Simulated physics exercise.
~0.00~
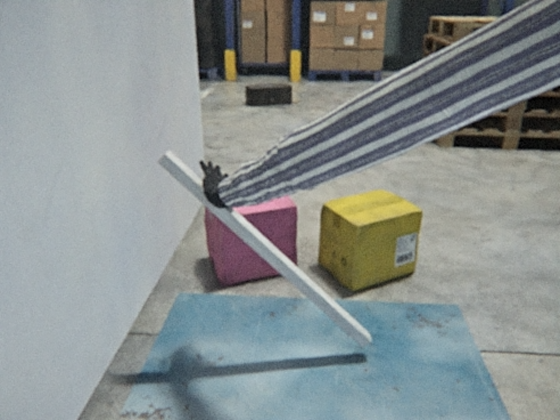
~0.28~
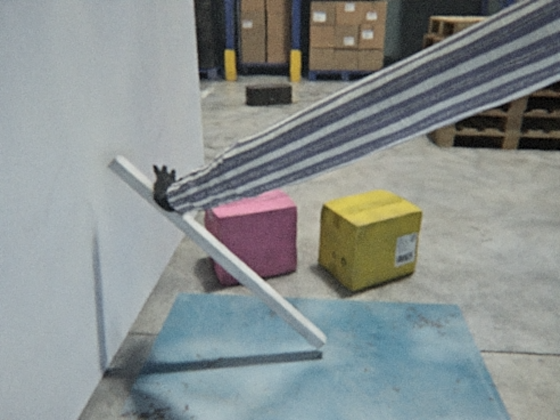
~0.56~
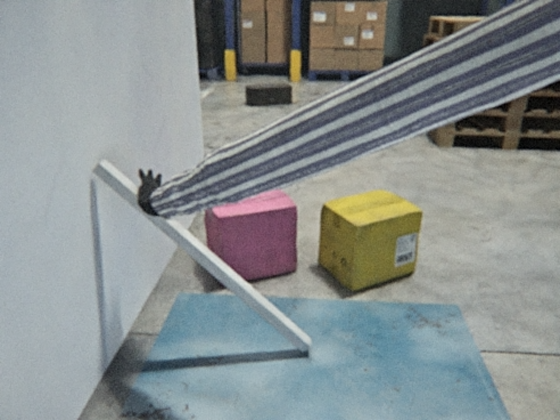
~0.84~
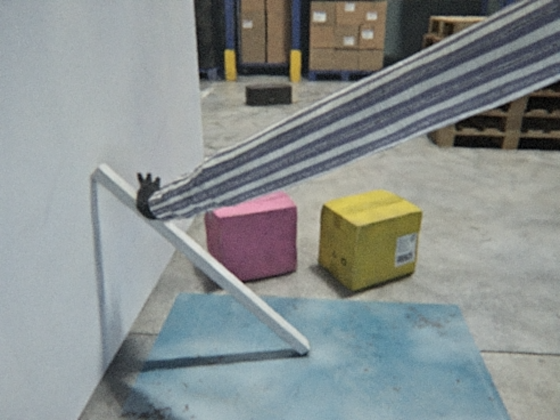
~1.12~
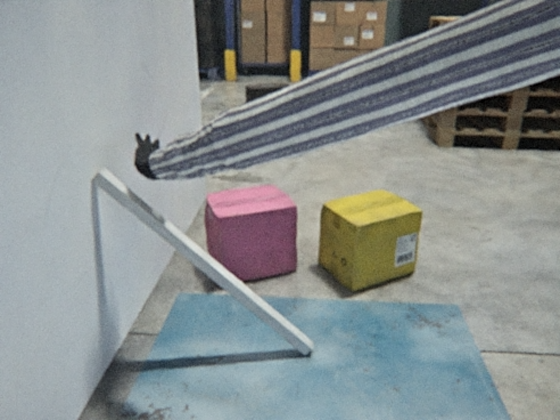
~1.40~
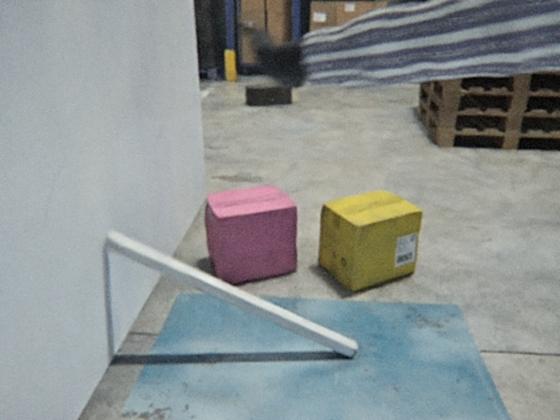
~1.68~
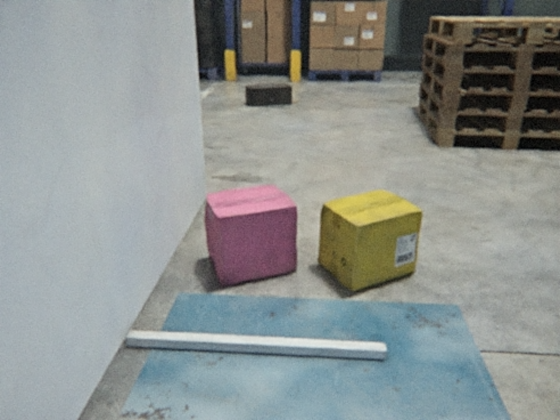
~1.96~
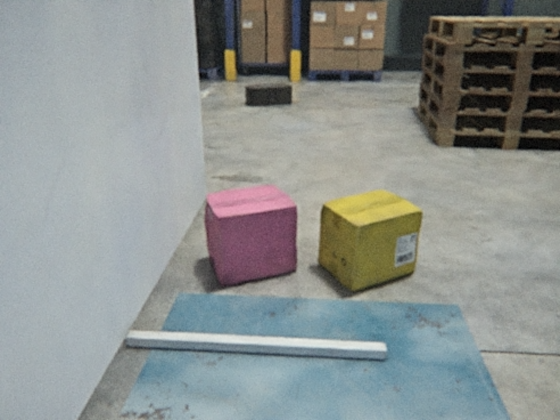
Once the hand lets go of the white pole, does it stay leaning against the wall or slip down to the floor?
The white pole does not stay up; its foot slides out to the right and it drops down to lie flat on the blue mat.
